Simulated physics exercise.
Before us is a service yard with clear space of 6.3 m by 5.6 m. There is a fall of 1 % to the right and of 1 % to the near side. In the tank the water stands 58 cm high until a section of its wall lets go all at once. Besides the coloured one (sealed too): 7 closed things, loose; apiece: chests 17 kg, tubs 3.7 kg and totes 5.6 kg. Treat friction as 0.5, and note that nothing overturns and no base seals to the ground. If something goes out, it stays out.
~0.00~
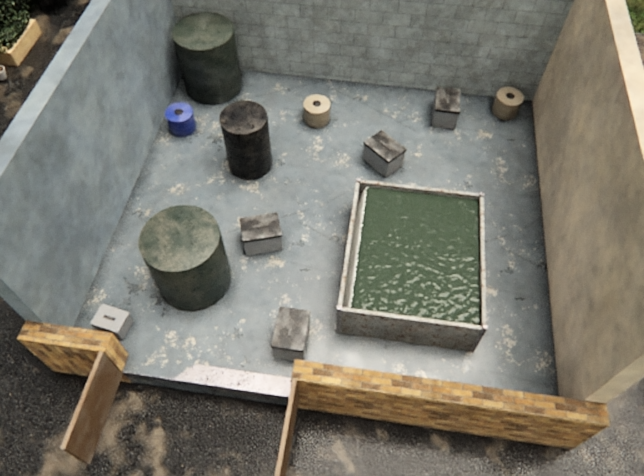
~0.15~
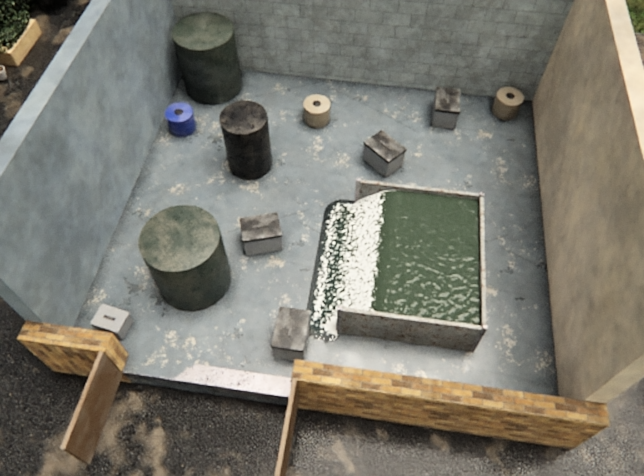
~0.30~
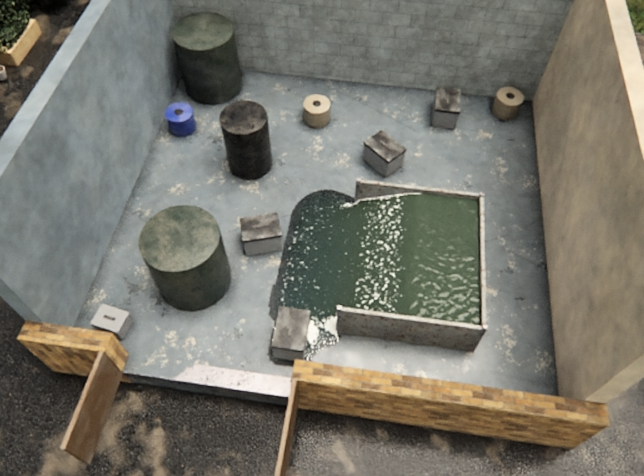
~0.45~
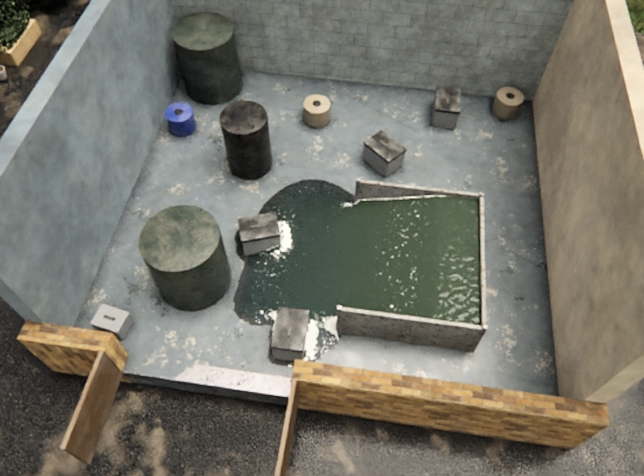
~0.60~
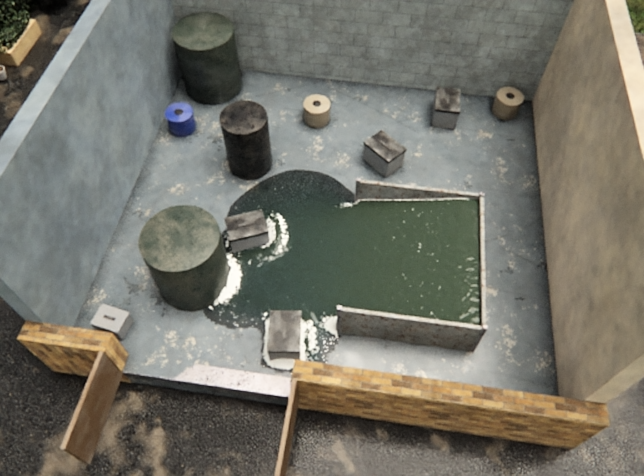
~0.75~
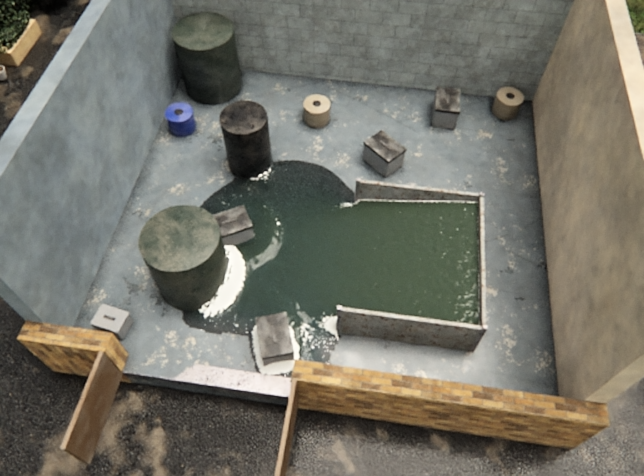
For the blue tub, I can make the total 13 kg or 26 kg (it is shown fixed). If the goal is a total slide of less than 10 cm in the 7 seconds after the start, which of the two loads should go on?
I'd say neither one works.
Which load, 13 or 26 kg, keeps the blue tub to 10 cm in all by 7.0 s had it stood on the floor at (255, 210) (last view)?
Neither holds.
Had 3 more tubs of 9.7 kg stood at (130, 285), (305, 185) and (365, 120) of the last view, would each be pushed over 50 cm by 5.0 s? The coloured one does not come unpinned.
Going through them in that order, the answers are too far, too far and not too far.
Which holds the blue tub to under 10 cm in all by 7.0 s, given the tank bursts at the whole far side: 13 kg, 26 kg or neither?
Note: High mass only.
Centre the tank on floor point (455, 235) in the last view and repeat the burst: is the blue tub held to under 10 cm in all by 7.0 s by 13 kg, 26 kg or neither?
For that case: Both fail.
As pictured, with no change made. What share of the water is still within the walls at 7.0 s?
66 %.
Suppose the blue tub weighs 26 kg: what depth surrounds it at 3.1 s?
Around 11 cm.
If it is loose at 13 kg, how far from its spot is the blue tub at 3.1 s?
I'd put it at about 100 cm.
After 1.4 s the blue tub would be 0 cm from its start with 13 kg and 0 cm from its start with 26 kg; 0 cm of water round it then.
After 3.1 s the blue tub would be 97 cm from its start with 13 kg and 56 cm from its start with 26 kg; 11 cm of water round it then.
After 4.9 s the blue tub would be 247 cm from its start with 13 kg and 117 cm from its start with 26 kg; 6 cm of water round it then.
After 7.0 s the blue tub would be 293 cm from its start with 13 kg and 117 cm from its start with 26 kg; 3 cm of water round it then.
